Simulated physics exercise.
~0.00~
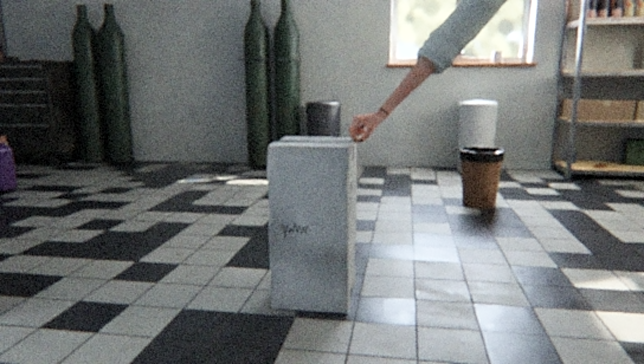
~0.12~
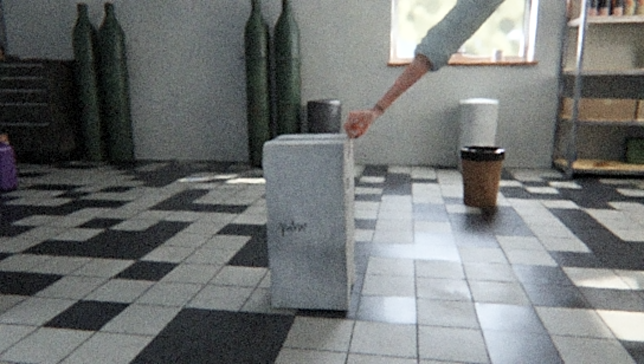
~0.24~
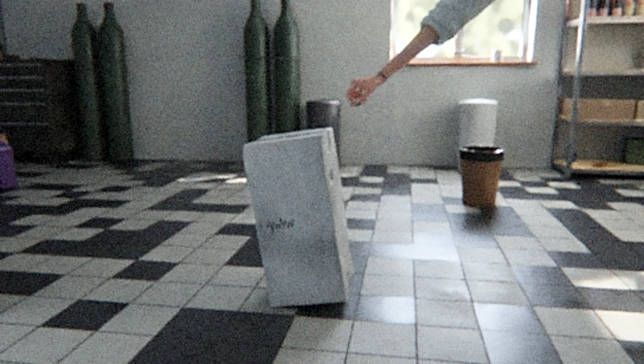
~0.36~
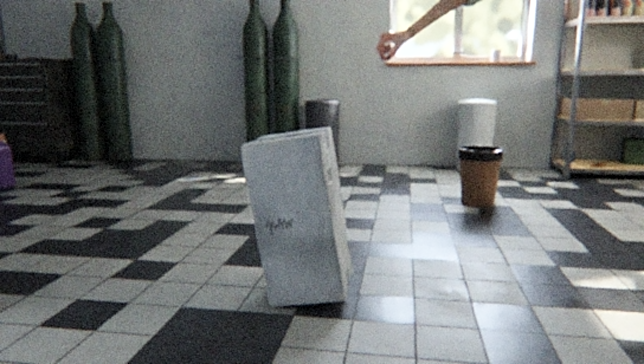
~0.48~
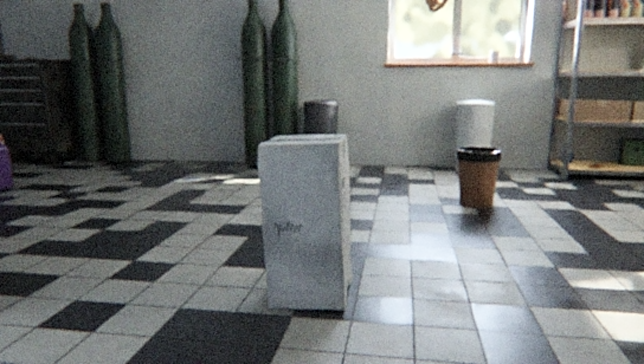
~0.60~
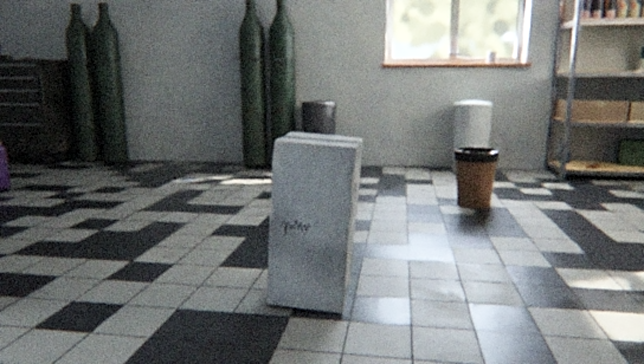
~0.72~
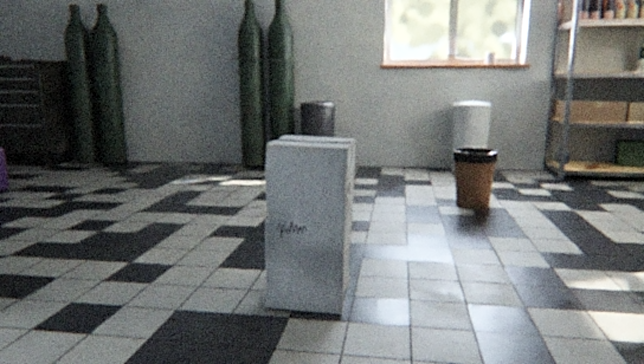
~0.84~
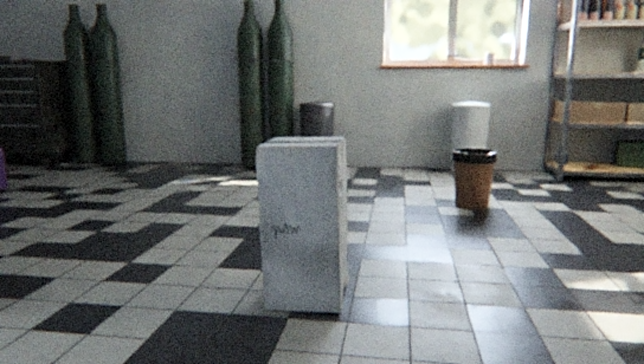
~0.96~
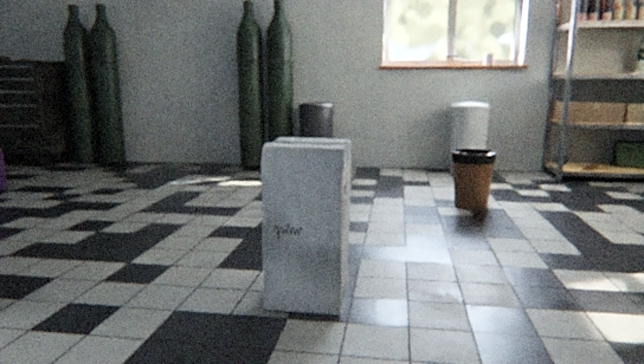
The video shows a hand tipping a tall white parcel to the left on a checkered tile floor, then letting go and drawing back out of view. The parcel rocks back to the right, wobbles slightly and settles standing upright.
